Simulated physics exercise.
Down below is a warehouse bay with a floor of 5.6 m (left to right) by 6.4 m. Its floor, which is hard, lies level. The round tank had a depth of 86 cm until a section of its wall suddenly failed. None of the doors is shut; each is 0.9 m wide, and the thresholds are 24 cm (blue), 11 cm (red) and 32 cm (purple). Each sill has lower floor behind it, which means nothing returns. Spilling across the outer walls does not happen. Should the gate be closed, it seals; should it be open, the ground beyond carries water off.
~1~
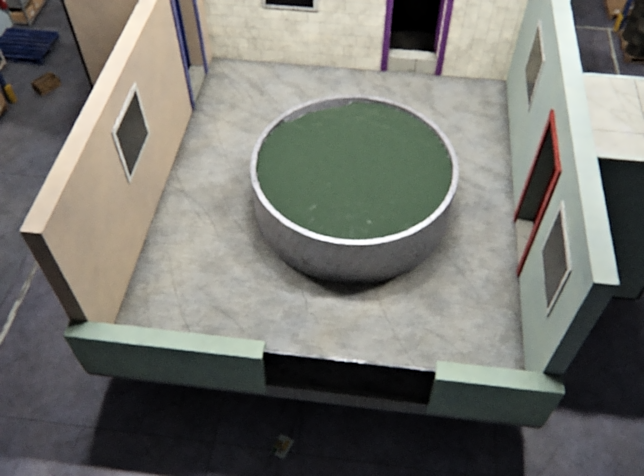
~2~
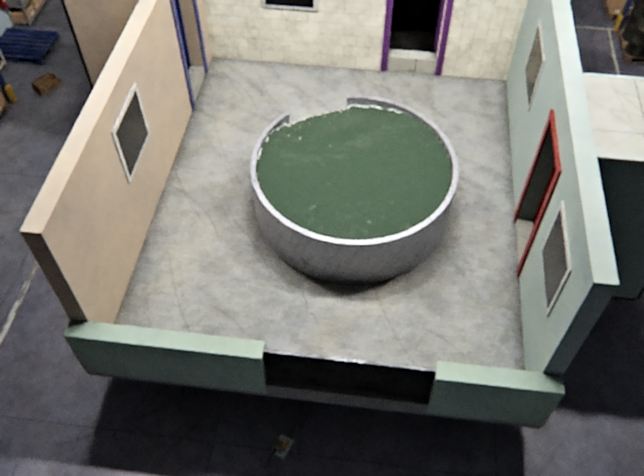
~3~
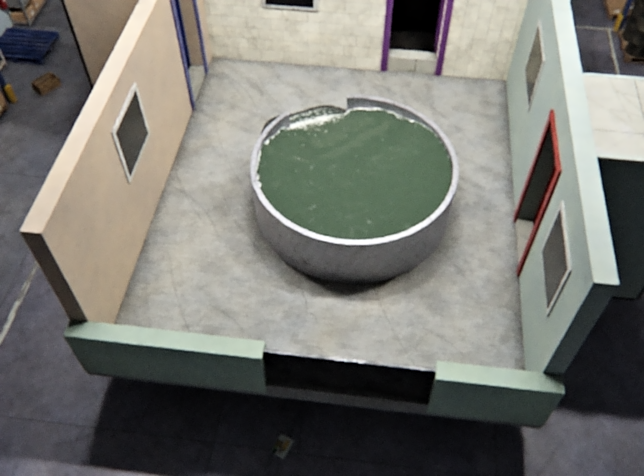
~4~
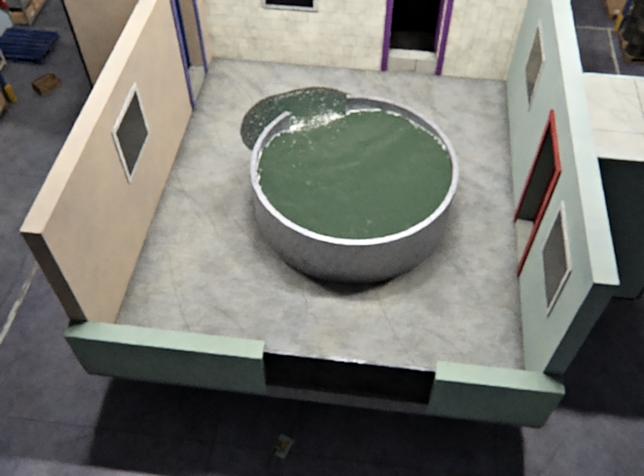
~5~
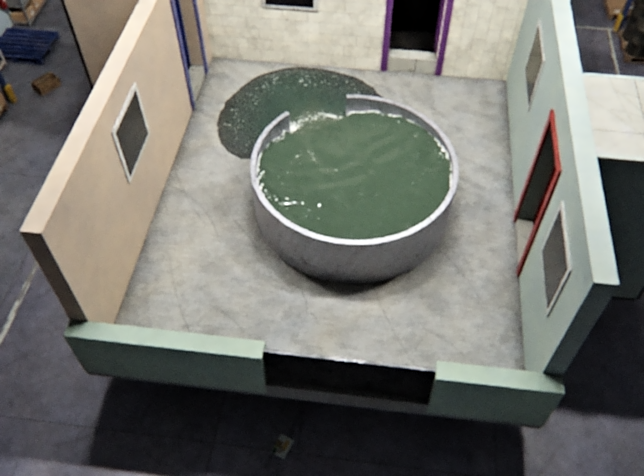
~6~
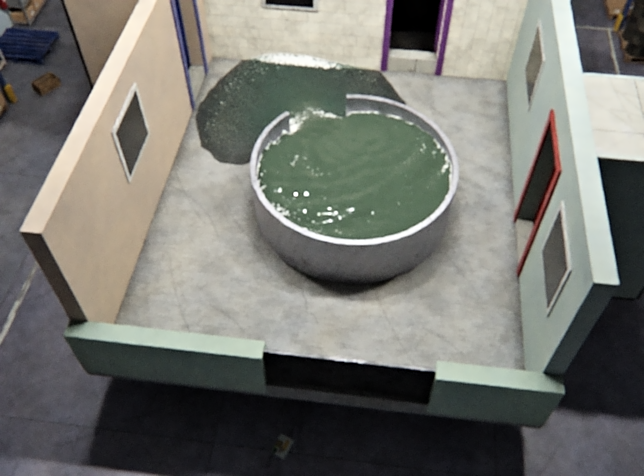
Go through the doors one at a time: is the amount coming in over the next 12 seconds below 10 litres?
Blue door: No, not below; red door: No, not below; purple door: Yes, below.
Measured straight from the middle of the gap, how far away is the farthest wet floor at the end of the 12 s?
Distance: Approx. 5.4 m.
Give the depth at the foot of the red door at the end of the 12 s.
About 21.5 cm.
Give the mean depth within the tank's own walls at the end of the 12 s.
Roughly 16 cm on average.
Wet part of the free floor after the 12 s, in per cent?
Covered: Roughly 100 %.
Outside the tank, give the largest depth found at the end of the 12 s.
Around 24 centimetres deep.
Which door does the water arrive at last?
Red.
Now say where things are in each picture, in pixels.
In the first picture, the round tank at (354, 166) is whole and still, 86 cm deep.
In the second picture, the front is at (349, 135), 0.6 m from the gap at (317, 133); 0.3 m2 of floor is under water; 86 cm left at the back of the round tank.
In the third picture, water pours out at (317, 134) and has run 1.0 m, to (275, 121); deepest outside 51 cm, 86 cm at the round tank's back.
In the fourth picture, the front is at (263, 104), 1.4 m from the gap at (317, 134); 2.6 m2 of floor is under water; 86 cm left at the back of the round tank.
In the fifth picture, the front is at (284, 71), 2.1 m from the gap at (317, 134); 4.7 m2 of floor is under water; 86 cm left at the back of the round tank.
In the sixth picture, the front is at (249, 61), 2.6 m from the gap at (317, 133); 6.6 m2 of floor is under water; 86 cm left at the back of the round tank.
A moment later water covers 25 % of the floor and is deepest (64 cm) near (221, 60); blue door 39 cm at the sill, 0 L in, red door not reached, purple door 11 cm at the sill, 0 L in.
Soon after water covers 35 % of the floor and is deepest (56 cm) near (219, 66); blue door 43 cm at the sill, 70 L in, red door not reached, purple door 13 cm at the sill, 0 L in.
Next water covers 65 % of the floor and is deepest (39 cm) near (199, 96); blue door 39 cm at the sill, 181 L in, red door not reached, purple door 13 cm at the sill, 0 L in.
Later on water covers 100 % of the floor and is deepest (26 cm) near (524, 349); blue door 23 cm at the sill, 261 L in, red door 11 cm at the sill, 0 L in, purple door 11 cm at the sill, 0 L in.
At the end water covers 100 % of the floor and is deepest (24 cm) near (517, 243); blue door 15 cm at the sill, 261 L in, red door 21 cm at the sill, 158 L in, purple door 7 cm at the sill, 0 L in.
